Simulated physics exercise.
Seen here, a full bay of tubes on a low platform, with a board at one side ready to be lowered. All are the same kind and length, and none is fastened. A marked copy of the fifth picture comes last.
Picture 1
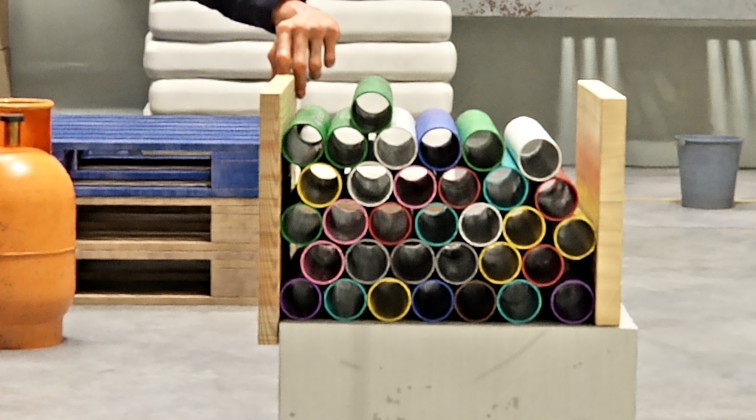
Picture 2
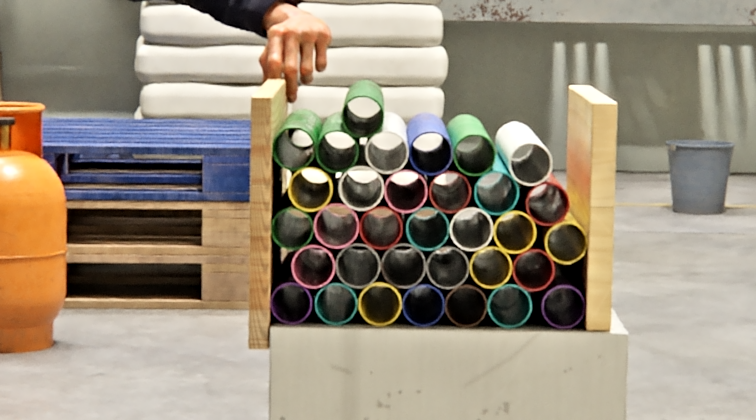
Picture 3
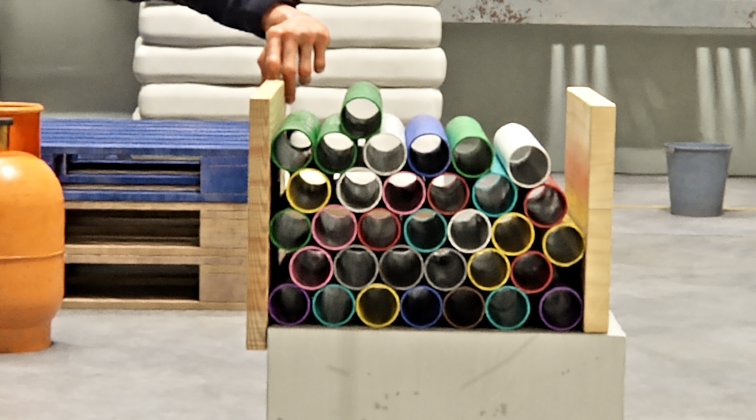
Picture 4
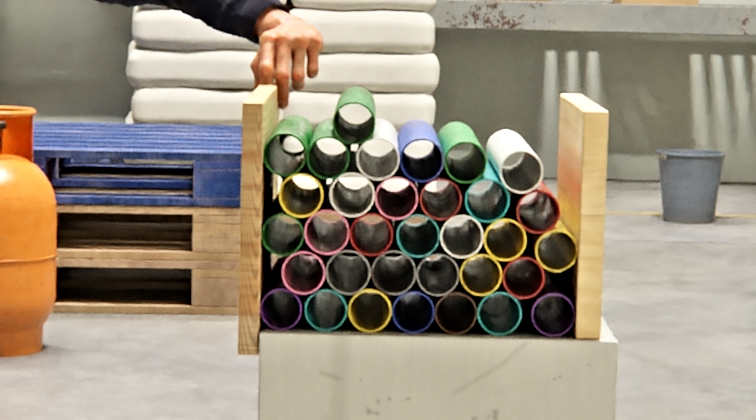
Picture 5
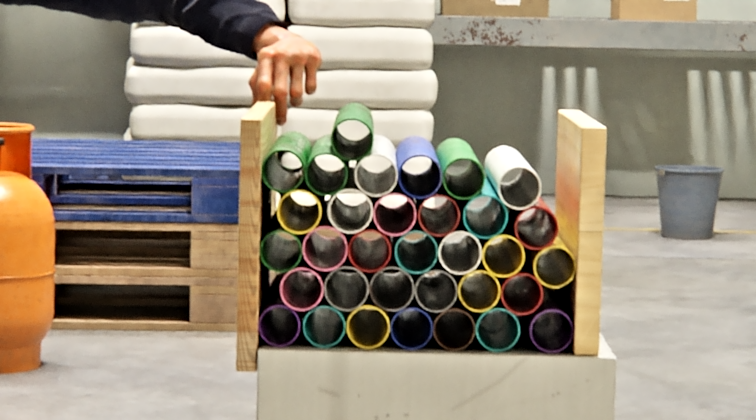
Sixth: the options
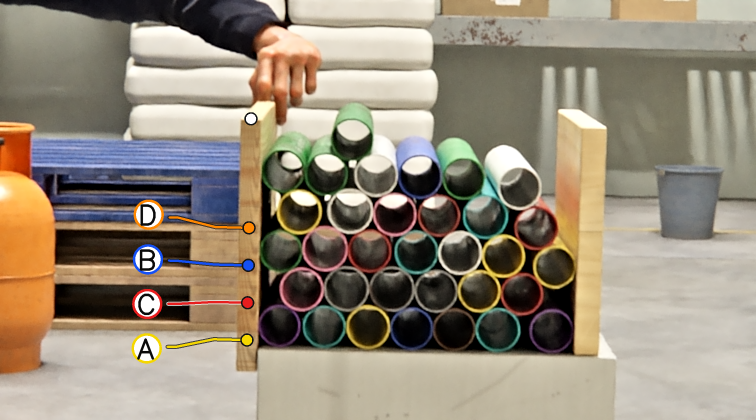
A stack of colorful tubes sat between two upright wooden boards on a low platform, and a person's hand stayed at the top of the left board while the view shifted slightly.
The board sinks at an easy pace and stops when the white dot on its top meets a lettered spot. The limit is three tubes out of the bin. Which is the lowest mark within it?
Down to B.
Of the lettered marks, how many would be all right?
Two of the four.
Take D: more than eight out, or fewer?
At D, fewer than eight.
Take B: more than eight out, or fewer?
Fewer than eight.
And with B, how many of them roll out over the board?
The count is one.
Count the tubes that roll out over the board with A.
The count is five.
On the marked copy, A at (247, 340); B at (248, 266); C at (247, 303); D at (249, 228); the white dot at (251, 119).
Following B. Soon after the start, top of the board (261, 186).
Later, top of the board (259, 262).
In the end, top of the board (259, 265), one out over the board.
As for the rest, A more than three out over the board; C more than three out over the board; D one out over the board.
